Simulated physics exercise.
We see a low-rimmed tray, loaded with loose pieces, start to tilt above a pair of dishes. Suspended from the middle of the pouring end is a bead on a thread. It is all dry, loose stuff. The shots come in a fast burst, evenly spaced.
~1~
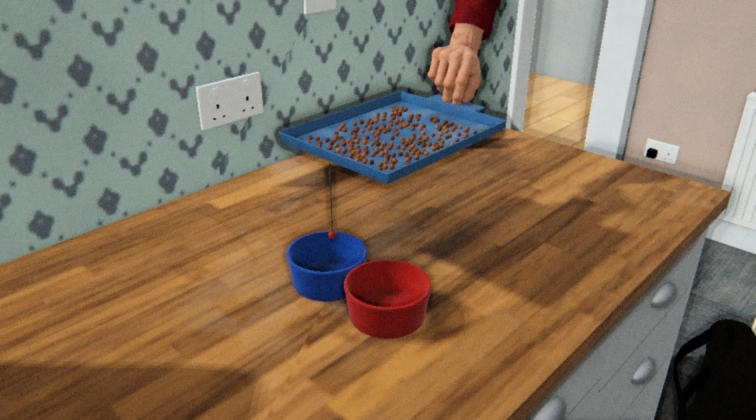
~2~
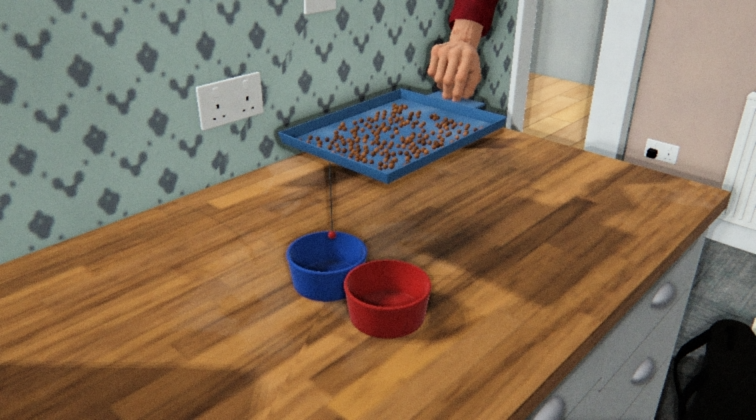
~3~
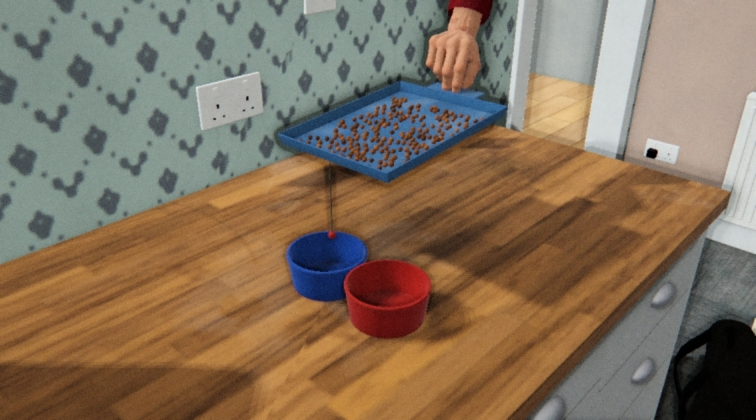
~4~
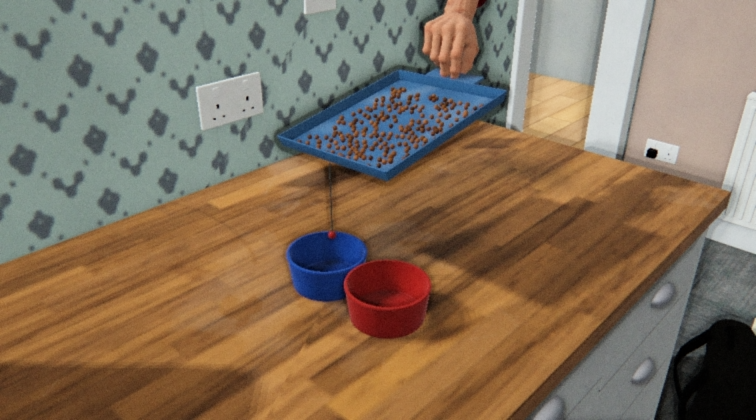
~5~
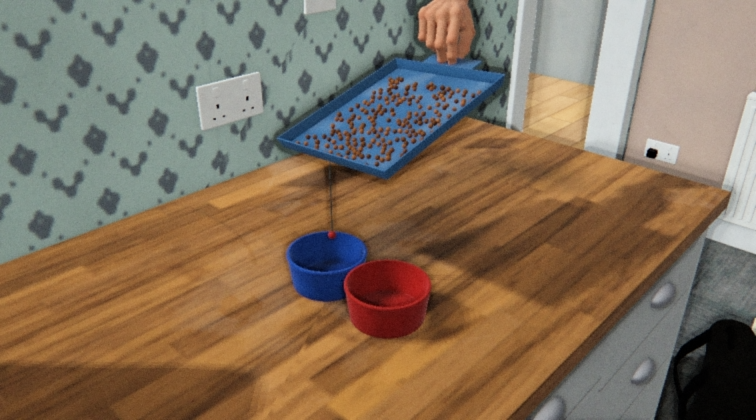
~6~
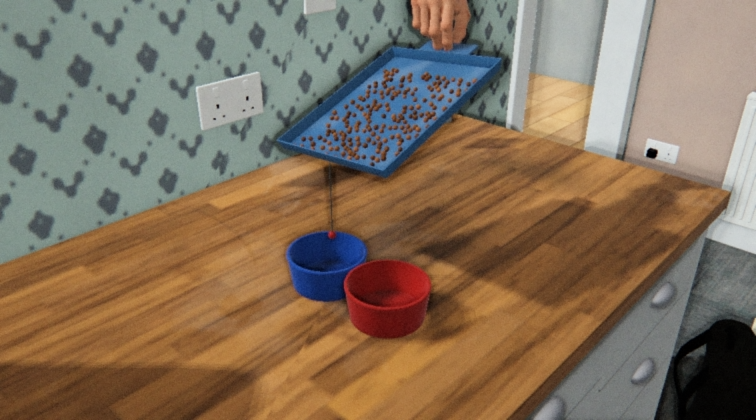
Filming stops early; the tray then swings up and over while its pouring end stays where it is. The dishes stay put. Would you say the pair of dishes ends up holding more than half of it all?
I would say no, less than half.
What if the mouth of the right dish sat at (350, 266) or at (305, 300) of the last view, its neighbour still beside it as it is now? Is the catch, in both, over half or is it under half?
At the first place the larger part, at the second less than half.
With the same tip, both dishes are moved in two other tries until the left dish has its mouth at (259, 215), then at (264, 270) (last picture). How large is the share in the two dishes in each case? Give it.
You'd get 80 in a hundred the first time and 10 in a hundred the second.
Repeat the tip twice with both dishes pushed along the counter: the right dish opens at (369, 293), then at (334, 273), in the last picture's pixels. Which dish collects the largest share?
Well, the first go goes to the leftmost dish, and the second to the leftmost dish.
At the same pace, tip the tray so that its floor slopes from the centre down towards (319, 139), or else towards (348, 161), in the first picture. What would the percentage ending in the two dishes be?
Shares: 0 %, then 70 %.
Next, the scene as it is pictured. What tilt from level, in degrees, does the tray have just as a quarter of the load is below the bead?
At about 85°.
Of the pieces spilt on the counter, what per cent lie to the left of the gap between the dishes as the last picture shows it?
Around 100 per cent, I reckon.
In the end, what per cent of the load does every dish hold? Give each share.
Left 30 %, right 0 %.
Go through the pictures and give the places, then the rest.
Corners of the pouring end (283, 132) and (388, 172), level; middle of the load (392, 138), cereal balls; left dish (299, 279); right dish (359, 314); bead on its thread (332, 235), in the first picture.
Corners of the pouring end (282, 132) and (388, 172), level; middle of the load (392, 137), in the second picture.
Corners of the pouring end (282, 133) and (387, 171), tipped barely, lowest at the left corner; middle of the load (392, 132), in the third picture.
Corners of the pouring end (281, 135) and (386, 170), tipped a little, lowest at the left corner; middle of the load (391, 126), in the fourth picture.
Corners of the pouring end (281, 137) and (384, 169), tipped clearly, lowest at the left corner; middle of the load (389, 120), in the fifth picture.
Corners of the pouring end (281, 139) and (383, 168), tipped clearly, lowest at the left corner; middle of the load (384, 116), the larger part on the move; left dish (299, 279); right dish (359, 314), in the sixth picture.
Just after the last frame, tray tipped steeply; the larger part on the tray; just a few in the left dish; about a tenth outside both; about a tenth in the air.
A moment on, tray tipped past a quarter turn; about a tenth on the tray; about a tenth in the left dish; roughly half outside both; roughly a third in the air.
Further on, tray tipped past a quarter turn; roughly a quarter in the left dish; the larger part outside both.
When it is over, tray tipped past a quarter turn; not one in the right dish; roughly a quarter in the left dish; the larger part outside both.
